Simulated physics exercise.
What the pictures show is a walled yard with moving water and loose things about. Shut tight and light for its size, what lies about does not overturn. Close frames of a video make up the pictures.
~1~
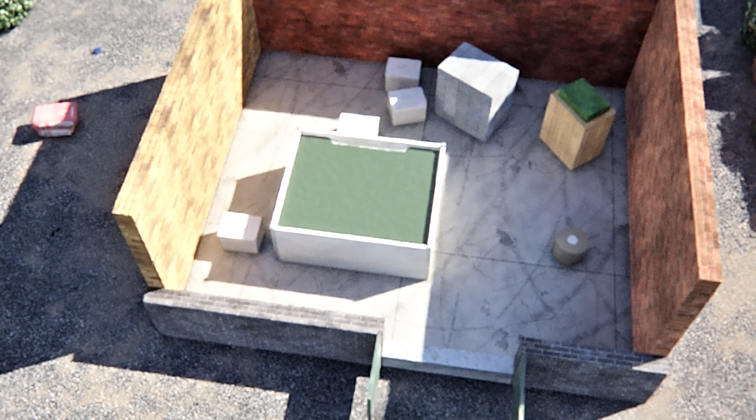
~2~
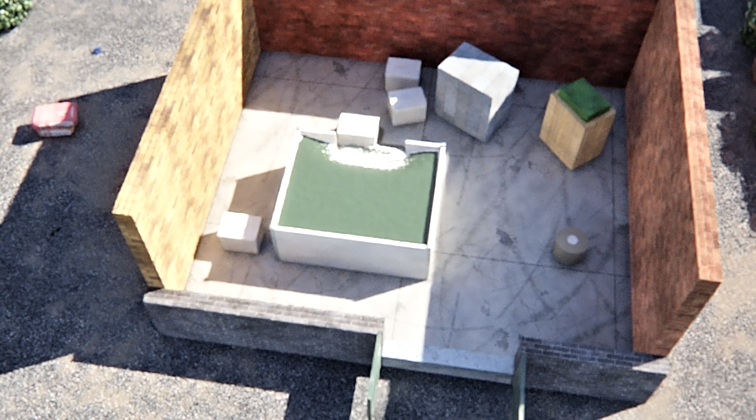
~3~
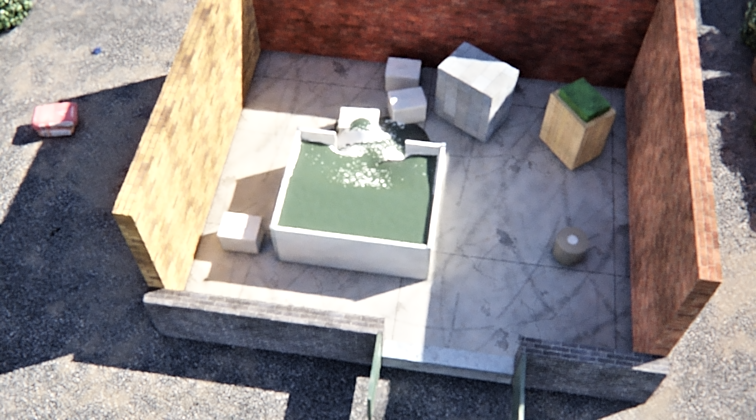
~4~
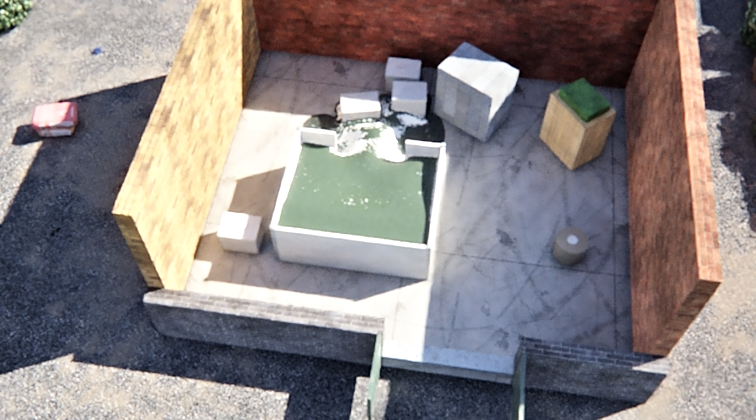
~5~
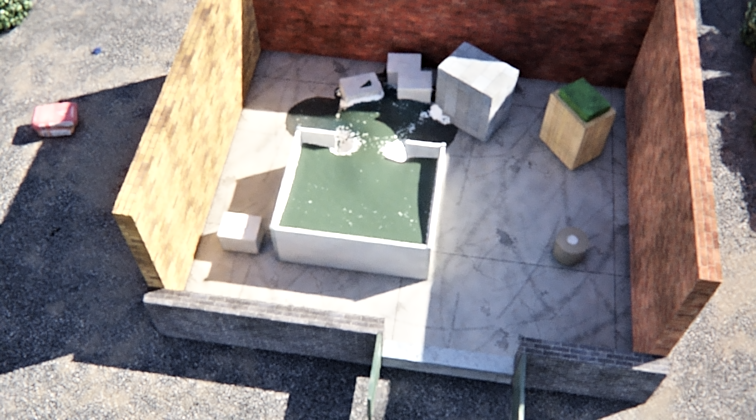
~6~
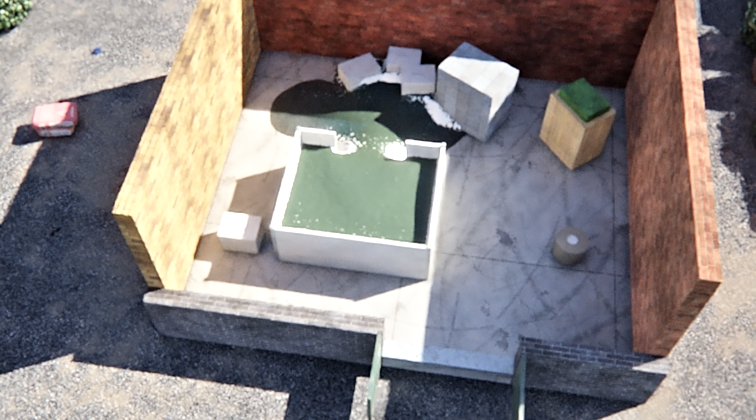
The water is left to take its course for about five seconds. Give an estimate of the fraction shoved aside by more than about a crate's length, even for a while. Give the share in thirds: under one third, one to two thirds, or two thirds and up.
Share: Two thirds and up.
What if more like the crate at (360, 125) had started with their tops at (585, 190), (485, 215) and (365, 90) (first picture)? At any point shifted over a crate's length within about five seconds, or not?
Stays put, stays put, displaced.
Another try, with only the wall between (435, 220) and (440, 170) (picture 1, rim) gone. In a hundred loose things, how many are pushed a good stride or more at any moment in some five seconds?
Near 40 in a hundred.
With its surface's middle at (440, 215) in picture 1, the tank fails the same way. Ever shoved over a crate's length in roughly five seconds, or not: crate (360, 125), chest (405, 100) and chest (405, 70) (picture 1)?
Item one not displaced far, item two travelled far enough, item three travelled far enough.
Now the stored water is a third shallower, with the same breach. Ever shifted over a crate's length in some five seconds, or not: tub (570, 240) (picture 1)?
That one, I'd say: Came up short.
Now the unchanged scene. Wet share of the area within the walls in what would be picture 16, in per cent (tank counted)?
Close to 50 per cent, tank included.
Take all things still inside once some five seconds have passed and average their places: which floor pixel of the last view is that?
Their average sits at about pixel (377, 195).
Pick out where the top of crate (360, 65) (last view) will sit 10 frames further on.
Roughly at pixel (268, 59).
A moment on, 2 of 5 are well off their spots; 2 afloat.
Next, 2 of 5 are well off their spots; 3 afloat.
Later, 2 of 5 are well off their spots; 2 afloat.
In the end, 5 of 5 are well off their spots, and 5 have been at some point; 3 afloat.
